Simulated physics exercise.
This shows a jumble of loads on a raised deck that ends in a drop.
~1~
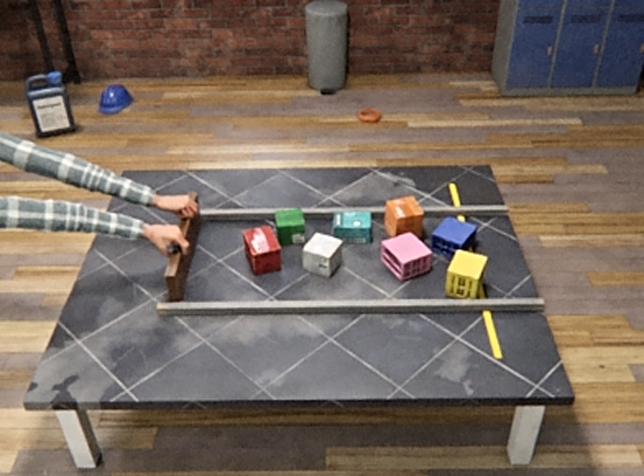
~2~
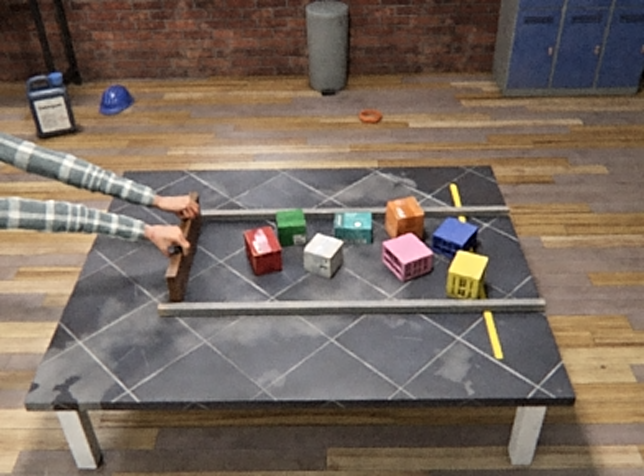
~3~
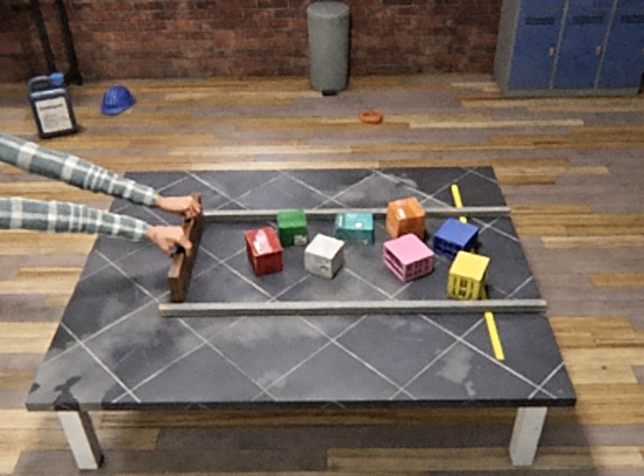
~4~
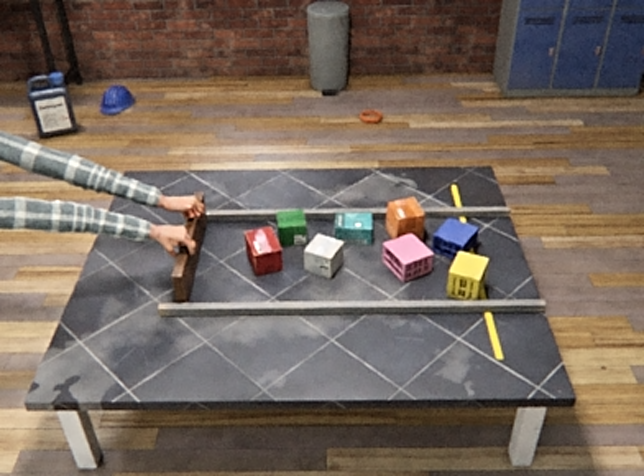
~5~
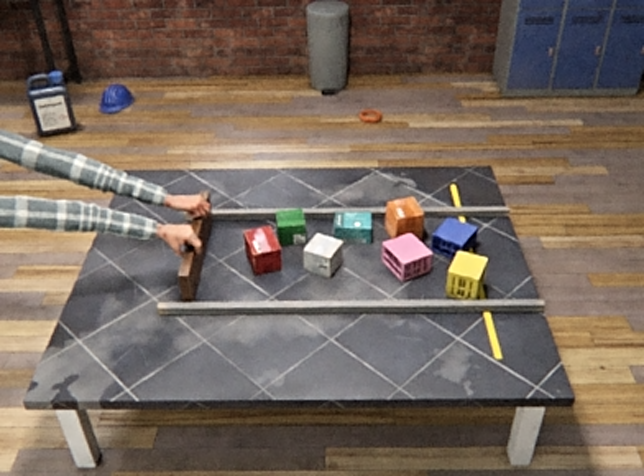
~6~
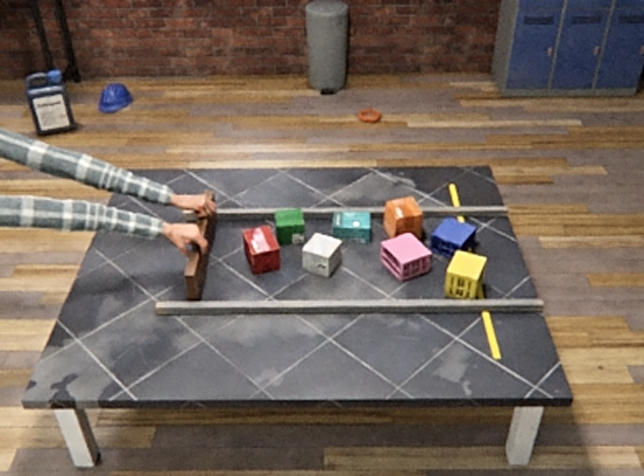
The video shows two hands in plaid sleeves gripping a wooden plank between two rails on a dark table and sliding it slightly to the right, while the colourful crates and boxes ahead of it stay still.
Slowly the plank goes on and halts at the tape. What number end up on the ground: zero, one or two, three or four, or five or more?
In the end the number that fall off is three or four.
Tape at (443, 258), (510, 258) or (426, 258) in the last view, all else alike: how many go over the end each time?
Down on the ground: 2, 8 and 1.
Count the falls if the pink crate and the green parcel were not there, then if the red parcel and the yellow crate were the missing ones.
It would be 2 and 2.
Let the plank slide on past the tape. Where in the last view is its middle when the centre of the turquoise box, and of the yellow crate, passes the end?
About (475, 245), and (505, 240) for the other.
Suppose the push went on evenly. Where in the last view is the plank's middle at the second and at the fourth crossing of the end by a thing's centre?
Its middle is around (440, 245) and later (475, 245).
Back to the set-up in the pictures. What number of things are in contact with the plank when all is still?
The number is 3.
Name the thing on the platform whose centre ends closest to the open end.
Foremost is the turquoise box.
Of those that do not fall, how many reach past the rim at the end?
Overhanging: 2.
Soon after, none off yet; yellow crate at rest near (465, 277); blue crate at rest near (453, 239); orange parcel at rest near (403, 221).
After that, none off yet; yellow crate displaced a little near (480, 279); blue crate displaced about its own width near (486, 243); orange parcel displaced well along near (456, 221).
In the end, the number that fall off is three or four; gone, pink crate, orange parcel and blue crate.
